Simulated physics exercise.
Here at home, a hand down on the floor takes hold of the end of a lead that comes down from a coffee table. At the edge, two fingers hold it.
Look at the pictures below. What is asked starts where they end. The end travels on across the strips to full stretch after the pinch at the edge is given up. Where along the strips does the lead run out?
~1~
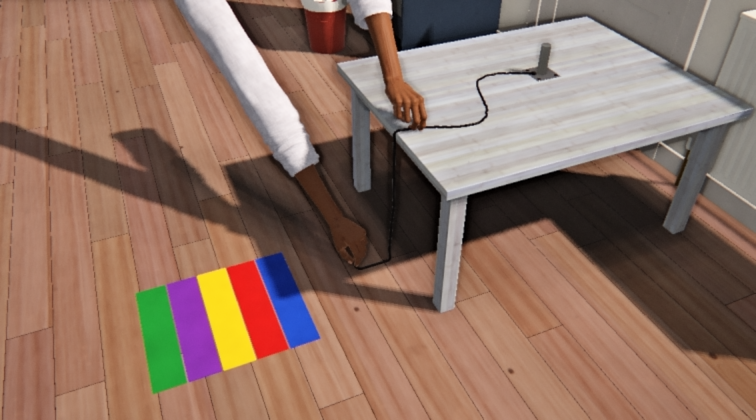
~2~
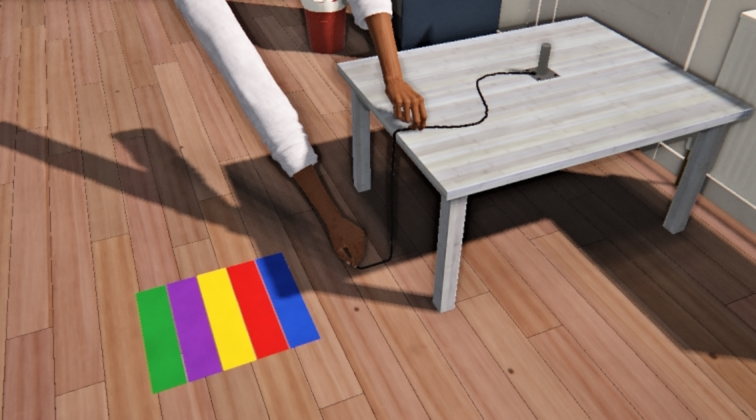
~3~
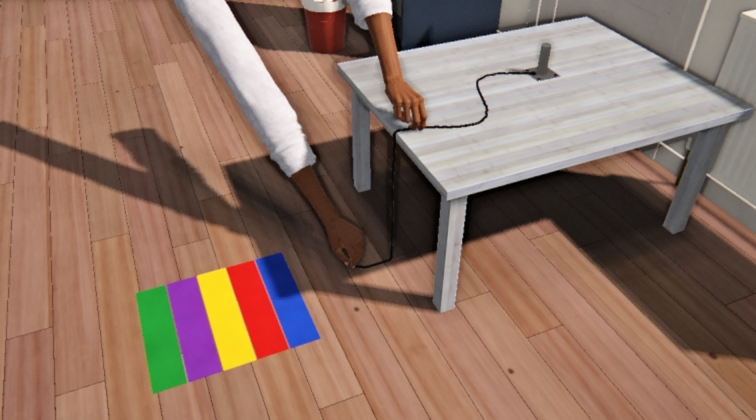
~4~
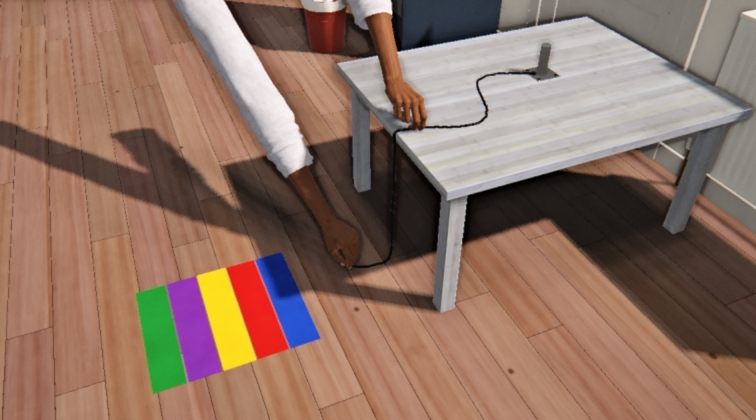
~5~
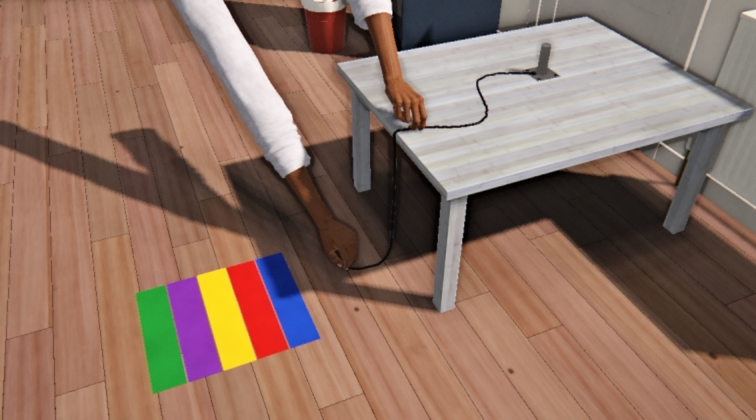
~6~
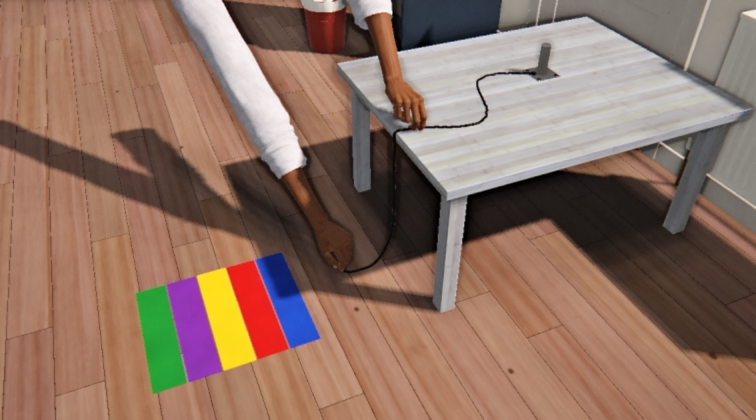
Over the purple strip.
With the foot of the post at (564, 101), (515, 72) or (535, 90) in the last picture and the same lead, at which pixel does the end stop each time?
Going through them in sequence: (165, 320), (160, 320) and finally (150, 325).
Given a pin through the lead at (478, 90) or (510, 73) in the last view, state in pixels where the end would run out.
Try one ends near (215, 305), try two near (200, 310).
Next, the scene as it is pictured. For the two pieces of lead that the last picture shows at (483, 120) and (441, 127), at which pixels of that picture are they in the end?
Roughly at (423, 117), and the other roughly at (385, 137).
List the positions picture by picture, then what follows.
End (354, 262); blue (298, 326); red (267, 336); yellow (234, 346); purple (201, 357); green (166, 368), in the first frame.
End (352, 263); lead through (507, 74) (481, 96) (466, 126) (395, 134) (392, 195) (392, 249), in the second frame.
End (350, 264), in the third frame.
End (346, 265); lead through (507, 74) (481, 96) (466, 126) (395, 134) (394, 194) (391, 249), in the fourth frame.
End (343, 266), in the fifth frame.
End (339, 267); lead through (507, 74) (481, 96) (466, 126) (395, 134) (394, 194) (384, 250), in the sixth frame.
Soon after, end near (240, 296); over red.
Then, end near (209, 306); over yellow.
At full stretch, end near (190, 311); over purple. It halts on the purple strip.
